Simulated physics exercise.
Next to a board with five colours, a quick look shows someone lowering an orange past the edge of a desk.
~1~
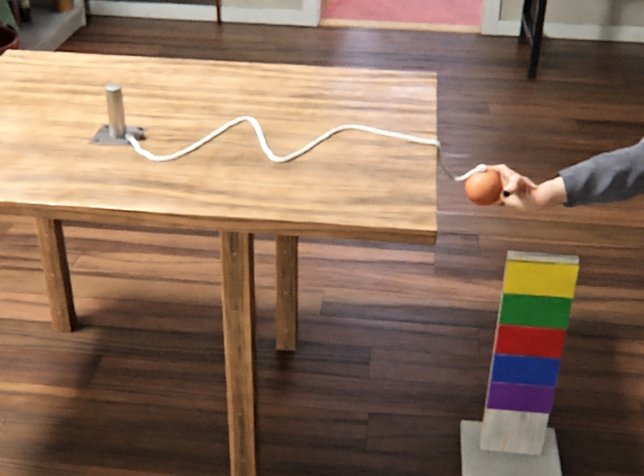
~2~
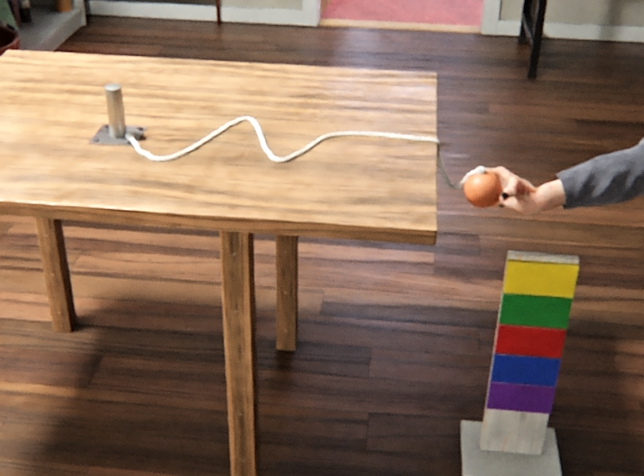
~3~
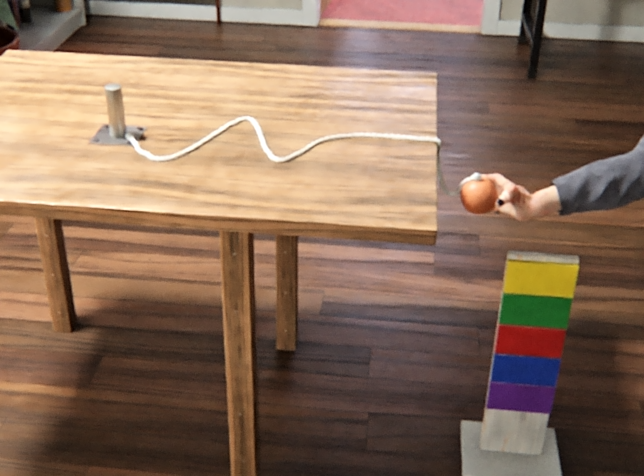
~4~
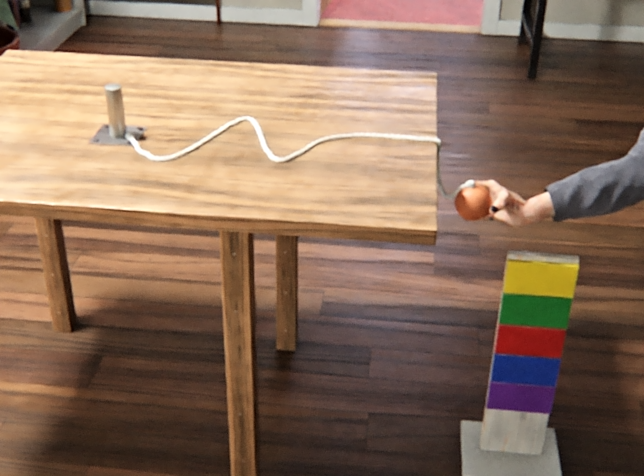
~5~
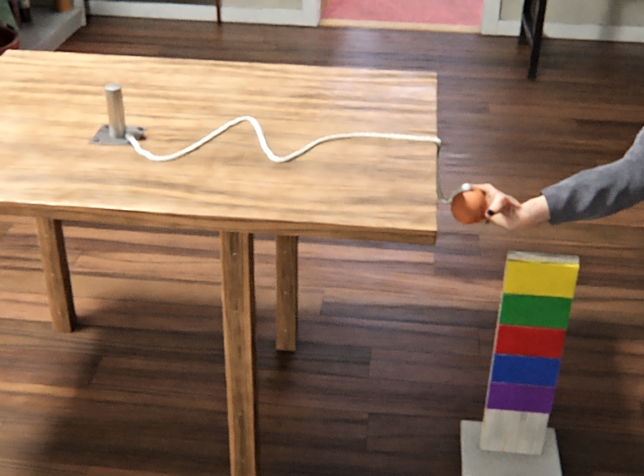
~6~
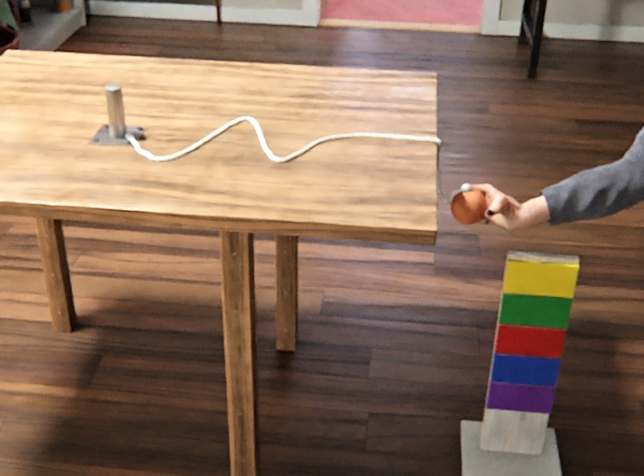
A hand holding an orange ball beside a wooden table moves slightly down and left.
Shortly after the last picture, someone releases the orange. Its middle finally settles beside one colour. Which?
Purple.
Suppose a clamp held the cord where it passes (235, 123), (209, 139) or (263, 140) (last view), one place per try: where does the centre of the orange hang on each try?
First try near (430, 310), second near (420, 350), third near (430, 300).
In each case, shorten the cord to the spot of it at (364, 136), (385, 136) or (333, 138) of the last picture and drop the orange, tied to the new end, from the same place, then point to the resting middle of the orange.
First (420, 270), then (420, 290), then (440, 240).
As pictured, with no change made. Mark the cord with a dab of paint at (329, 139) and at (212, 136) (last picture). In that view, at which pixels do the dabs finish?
(429, 219), then (271, 143).
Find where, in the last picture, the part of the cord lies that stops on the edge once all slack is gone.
The point at (278, 160).
Soon after, orange near (396, 363); level with blue.
Then, orange near (427, 389); level with purple.
At rest, orange near (407, 391); level with purple. The cord holds its middle at purple.
